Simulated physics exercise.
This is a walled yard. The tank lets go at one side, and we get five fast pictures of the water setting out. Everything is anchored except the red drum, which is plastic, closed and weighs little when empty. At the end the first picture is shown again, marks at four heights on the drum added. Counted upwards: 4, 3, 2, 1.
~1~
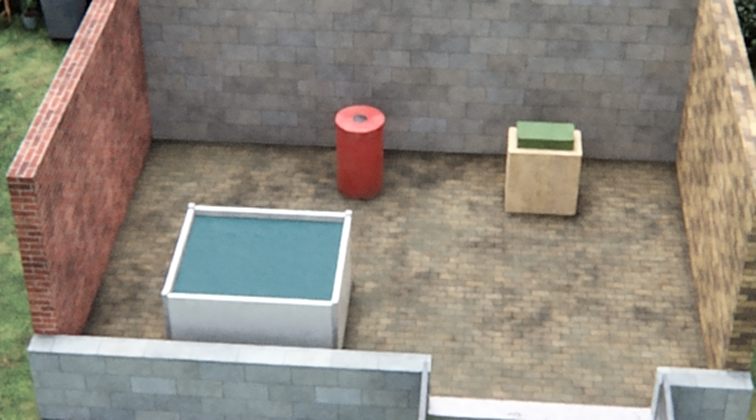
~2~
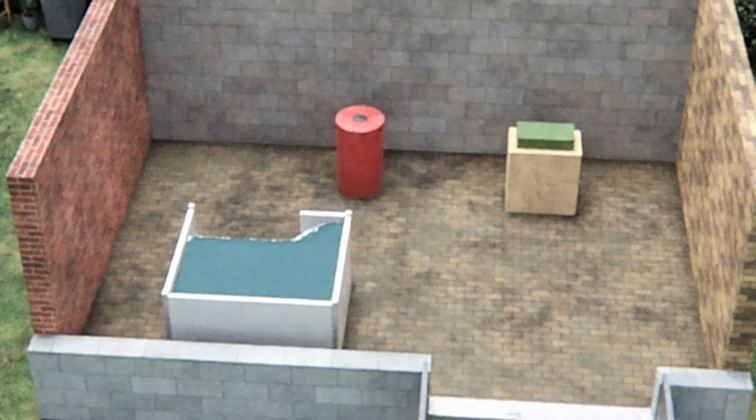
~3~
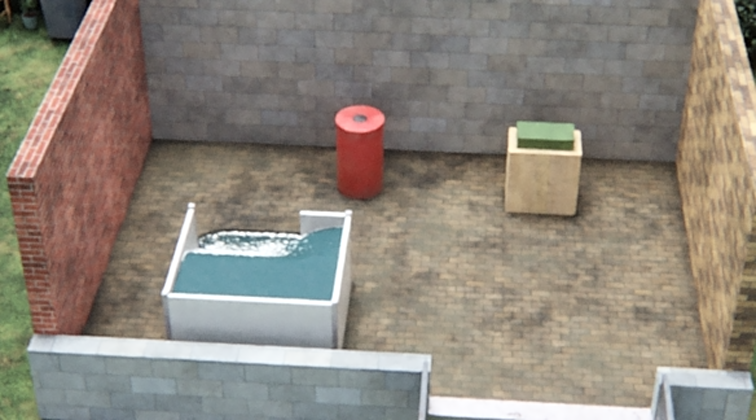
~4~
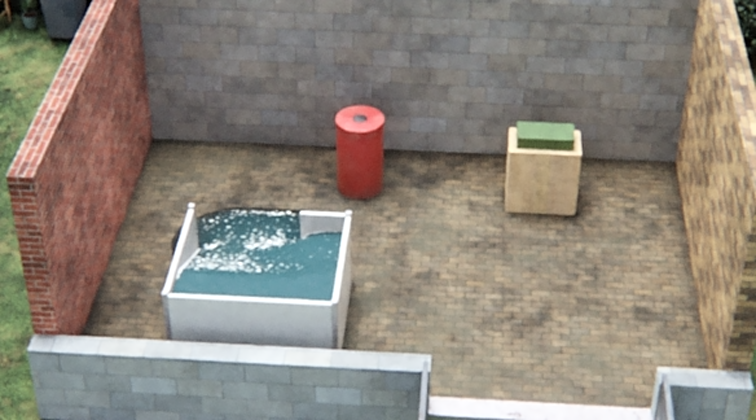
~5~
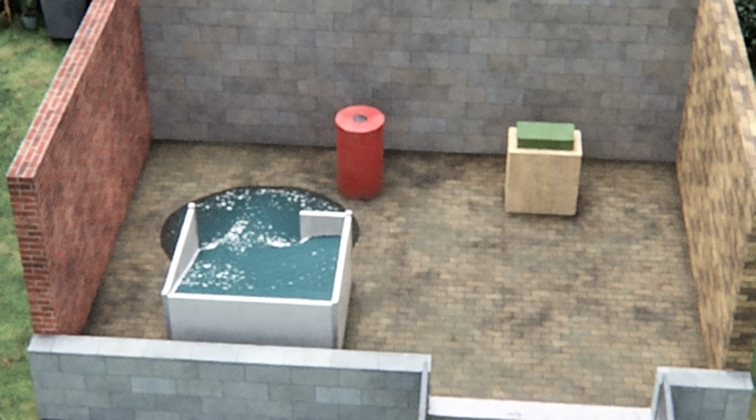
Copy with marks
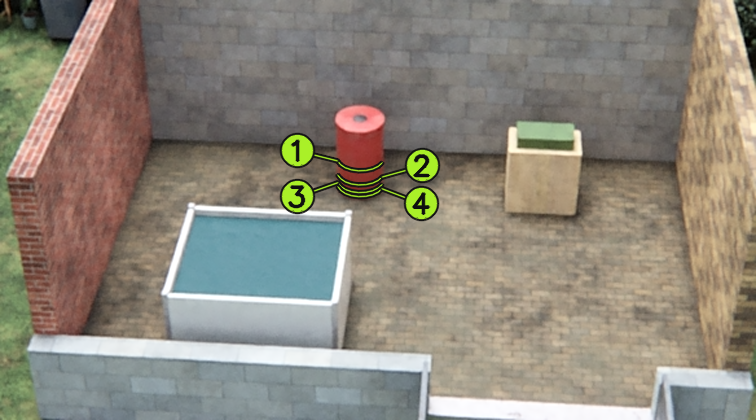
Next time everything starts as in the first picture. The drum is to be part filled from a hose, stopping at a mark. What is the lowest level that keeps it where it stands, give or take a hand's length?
1.
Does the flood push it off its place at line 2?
Yes, it does.
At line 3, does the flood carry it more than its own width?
Yes.
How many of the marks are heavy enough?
One.
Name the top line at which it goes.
Here it is line 2.
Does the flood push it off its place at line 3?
Yes, that goes wrong.
In lime, 1 at (358, 170); 2 at (358, 184); 3 at (358, 192); 4 at (358, 196); from the bottom up 4, 3, 2, 1.
With 1, it does not move.
With 2, it is pushed about its own width away.
With 3, it is pushed about 3 times its own width away.
With 4, it is pushed about 7 times its own width away.
